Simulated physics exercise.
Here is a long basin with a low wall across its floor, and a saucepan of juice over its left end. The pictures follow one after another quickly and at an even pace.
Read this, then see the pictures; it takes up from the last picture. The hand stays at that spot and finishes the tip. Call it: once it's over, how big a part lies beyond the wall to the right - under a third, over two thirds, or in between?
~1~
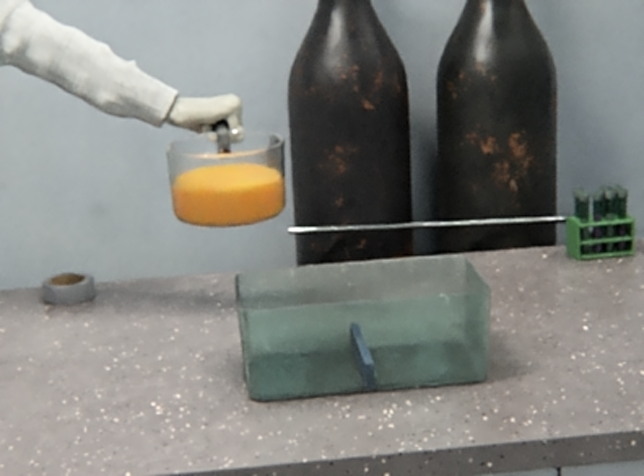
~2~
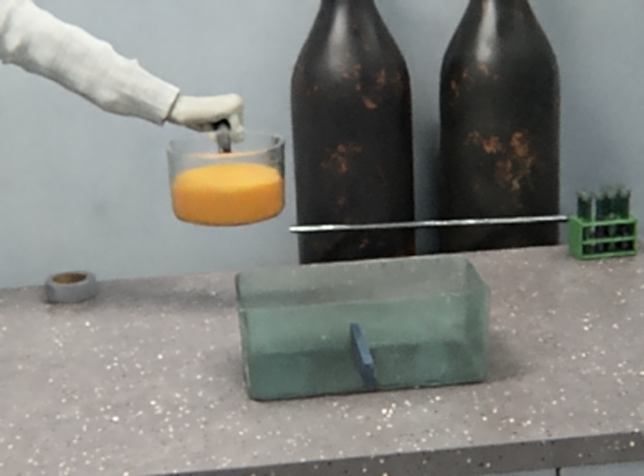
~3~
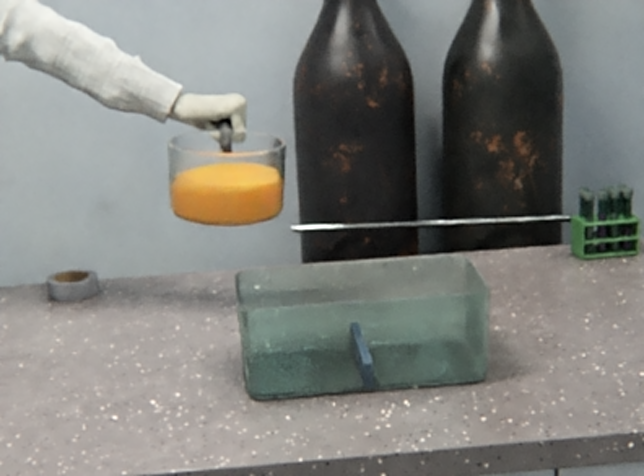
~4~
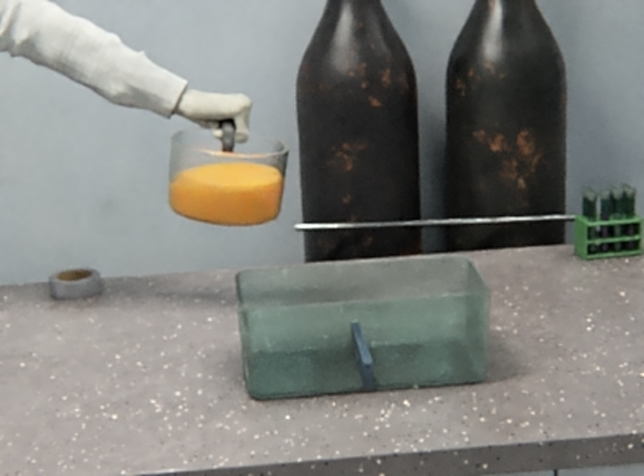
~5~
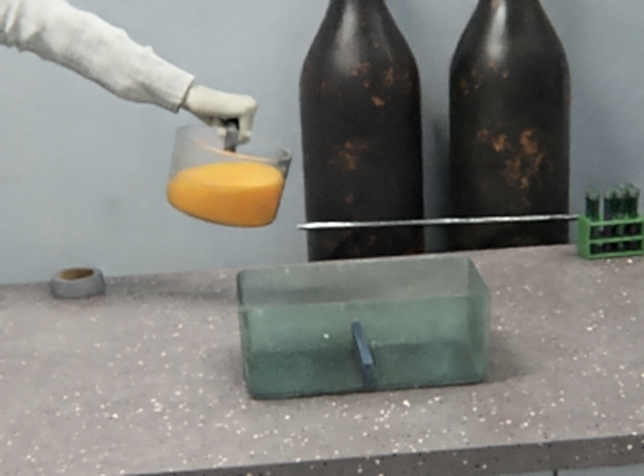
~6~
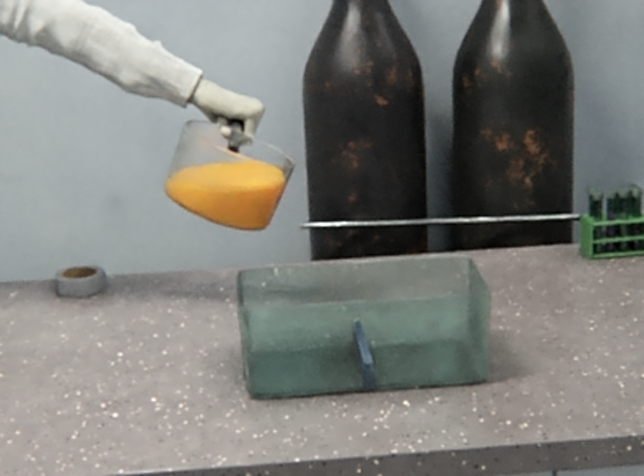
Under a third.
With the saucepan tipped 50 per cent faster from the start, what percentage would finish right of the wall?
I'd estimate some 15 percent.
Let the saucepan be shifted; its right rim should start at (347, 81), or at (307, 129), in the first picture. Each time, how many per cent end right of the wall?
It comes to about 85 %, followed by about 50 %.
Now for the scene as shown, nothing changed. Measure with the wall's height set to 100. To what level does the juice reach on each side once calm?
Left part: 80 per cent, right part: 10 per cent.
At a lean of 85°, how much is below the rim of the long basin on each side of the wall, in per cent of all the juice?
Split: Left 10 per cent, right 0 per cent.
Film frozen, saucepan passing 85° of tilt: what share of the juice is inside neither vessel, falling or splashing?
Around 35 in a hundred.
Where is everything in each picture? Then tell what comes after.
In the first picture, it leans 0°; its right rim is at (283, 141); the juice meets the walls at (172, 179) and (282, 172); the long basin's rim runs from (238, 293) to (478, 273); the wall's top is at (361, 344).
In the second picture, it leans 1°; its right rim is at (283, 141); the juice meets the walls at (172, 179) and (281, 171).
In the third picture, it leans 4°; its right rim is at (285, 144); the juice meets the walls at (172, 179) and (281, 171).
In the fourth picture, it leans 9°; its right rim is at (288, 149); the juice meets the walls at (172, 178) and (282, 172).
In the fifth picture, it leans 16°; its right rim is at (291, 156); the juice meets the walls at (172, 177) and (283, 172).
In the sixth picture, it leans 24°; its right rim is at (293, 164); the juice meets the walls at (168, 176) and (287, 173).
A moment on, the saucepan is tipped on its side and 55 per cent is still to pour, 10 is left of the wall and 0 right of it.
Next, the saucepan is tipped right over and 9 per cent is still to pour, 72 is left of the wall and 7 right of it.
Then the saucepan is tipped right over and 0 per cent is still to pour, 86 is left of the wall and 12 right of it.
Later the saucepan is tipped right over and 0 per cent is still to pour, 84 is left of the wall and 14 right of it.
Finally, 84 per cent lies left of the wall, 14 right of it and 2 outside.
